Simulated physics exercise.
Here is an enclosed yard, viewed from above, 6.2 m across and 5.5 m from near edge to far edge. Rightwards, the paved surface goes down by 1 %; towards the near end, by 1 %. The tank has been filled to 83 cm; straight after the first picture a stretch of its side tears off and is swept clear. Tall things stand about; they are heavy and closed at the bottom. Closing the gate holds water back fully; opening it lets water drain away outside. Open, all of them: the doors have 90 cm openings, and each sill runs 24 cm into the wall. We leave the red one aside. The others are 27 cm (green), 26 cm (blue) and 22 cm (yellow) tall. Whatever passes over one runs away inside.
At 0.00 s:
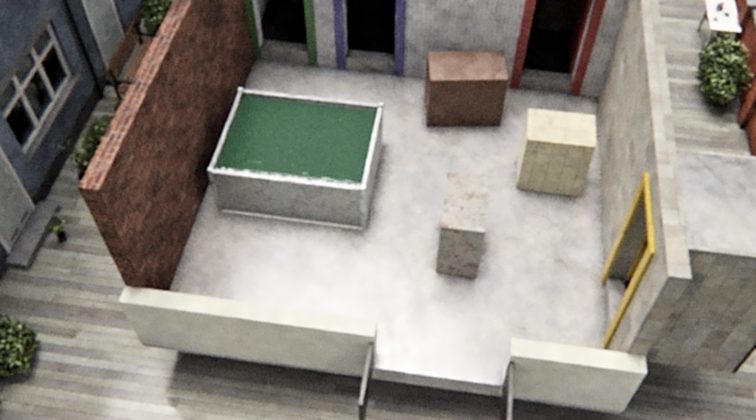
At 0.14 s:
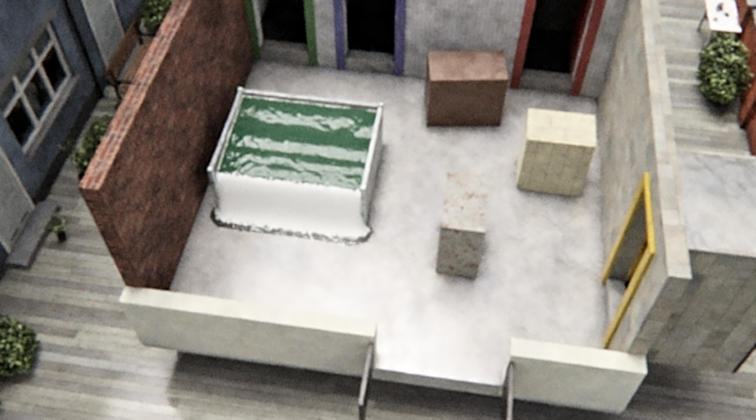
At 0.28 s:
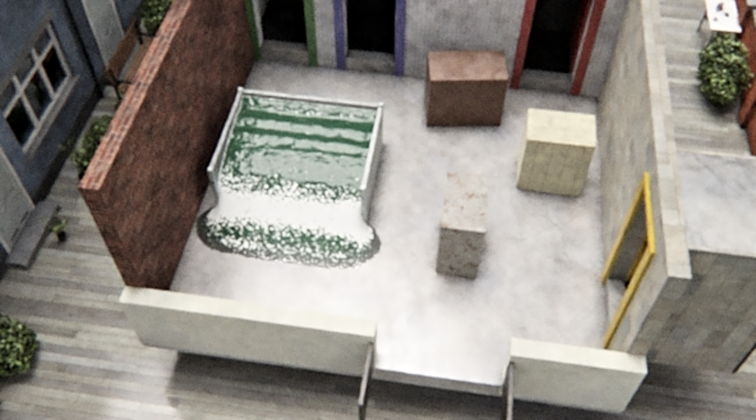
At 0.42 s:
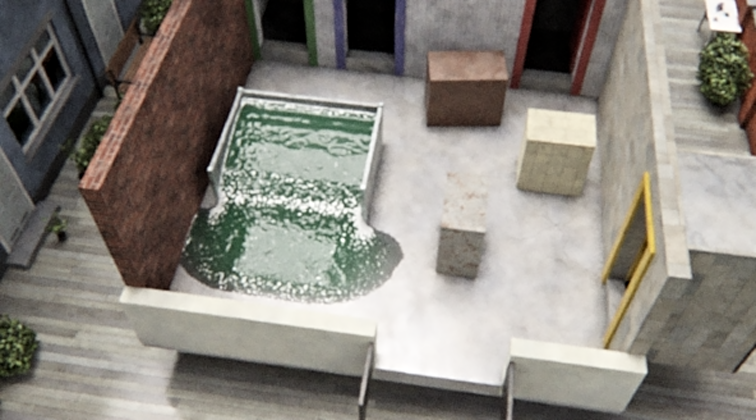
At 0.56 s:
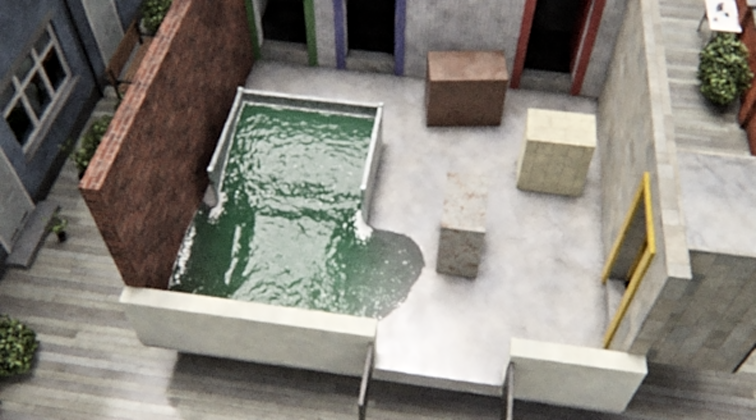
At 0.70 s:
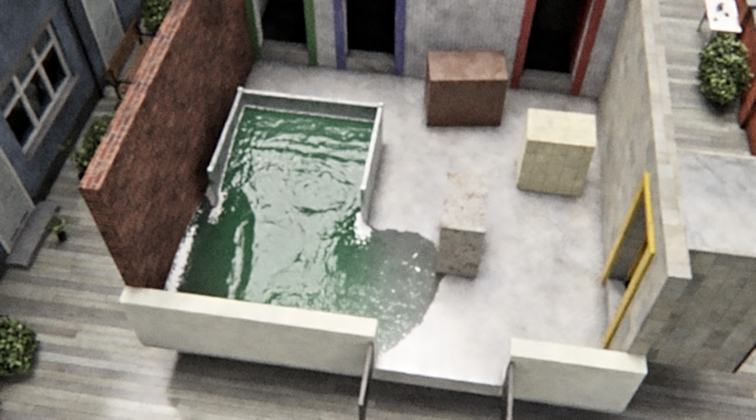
We see a walled yard from above with a tank of green water whose near side gives way, and the water pours out toward the low front wall, then spreads right to the nearest of three standing blocks.
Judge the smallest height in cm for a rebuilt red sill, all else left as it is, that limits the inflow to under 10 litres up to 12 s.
Roughly 7.5 cm at the least.
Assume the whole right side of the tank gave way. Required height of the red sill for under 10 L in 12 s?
In that case you'd want it roughly 25 cm high.
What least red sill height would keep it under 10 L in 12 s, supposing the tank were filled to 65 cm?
I'd say close to 5.0 cm.
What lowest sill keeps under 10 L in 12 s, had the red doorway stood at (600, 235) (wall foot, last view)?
Something near 11.0 cm.
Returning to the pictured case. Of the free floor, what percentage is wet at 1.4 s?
Some 30 per cent is wet.
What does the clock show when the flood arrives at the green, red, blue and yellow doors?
Green = 3.4 s, red = 4.5 s, blue = 4.0 s, yellow = 2.4 s.
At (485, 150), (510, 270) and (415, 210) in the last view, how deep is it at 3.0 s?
About 0, 4 and 0 cm respectively.
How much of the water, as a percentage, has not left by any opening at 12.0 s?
About 72 in every hundred.
After 1.4 s water covers 30 % of the floor, deepest (64 cm) near (172, 322); it has not reached the red door.
After 3.0 s water covers 50 % of the floor, deepest (32 cm) near (602, 359); it has not reached the red door.
After 12.0 s water covers 100 % of the floor, deepest (14 cm) near (576, 379); 8 cm at the red door, 0 litres in over its 25 cm sill.
At the red door as built, the water arrived by 4.8 s and peaked near 10 cm at 10.4 s.
With a sill of 6 cm, 25 litres would have come in within the 12 s; with 9.5 cm, 1 litre. So under 10 litres takes about 7.5 cm.
